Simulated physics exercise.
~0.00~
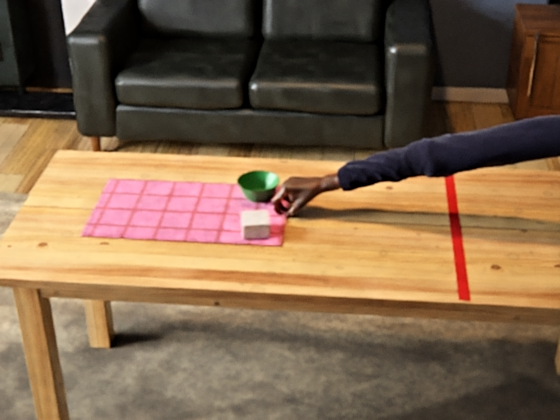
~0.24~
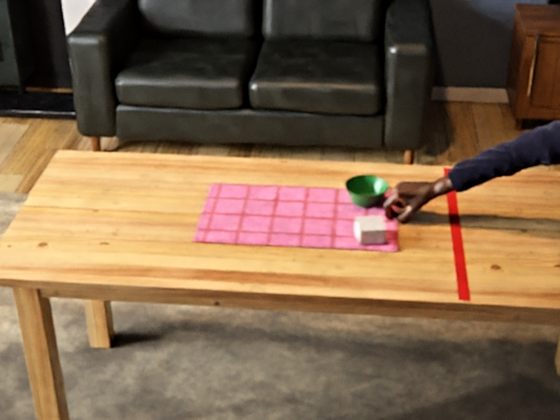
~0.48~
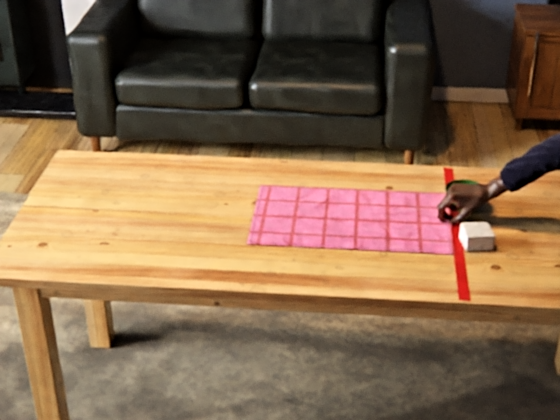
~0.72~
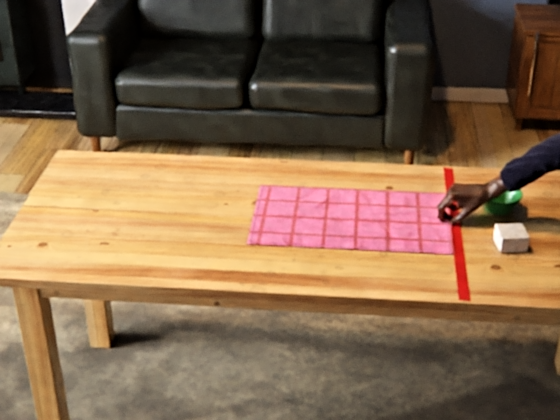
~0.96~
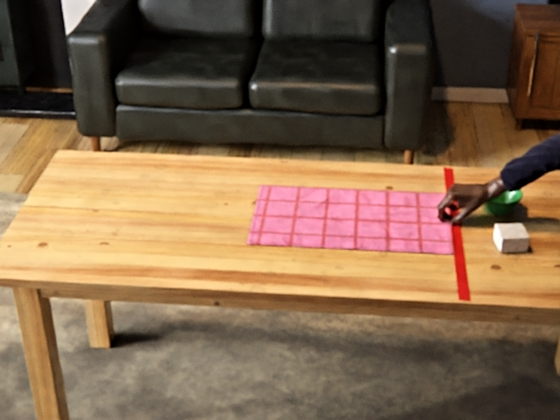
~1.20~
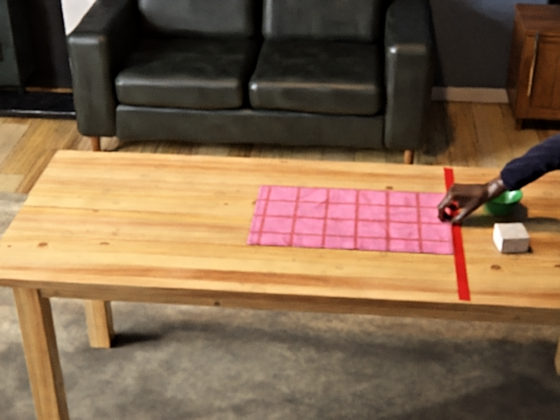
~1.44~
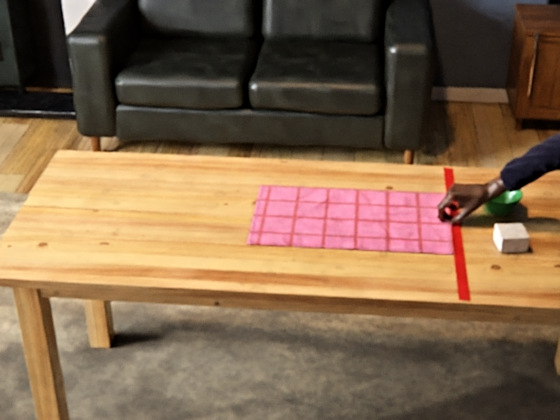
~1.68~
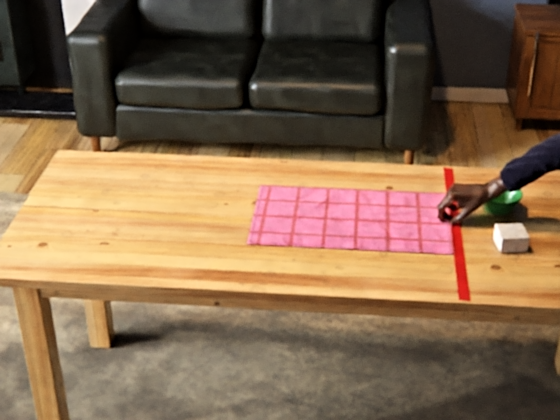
Pink table runner carrying a white block and green bowl, pulled right by a hand, stopping at red tape as both slide off.
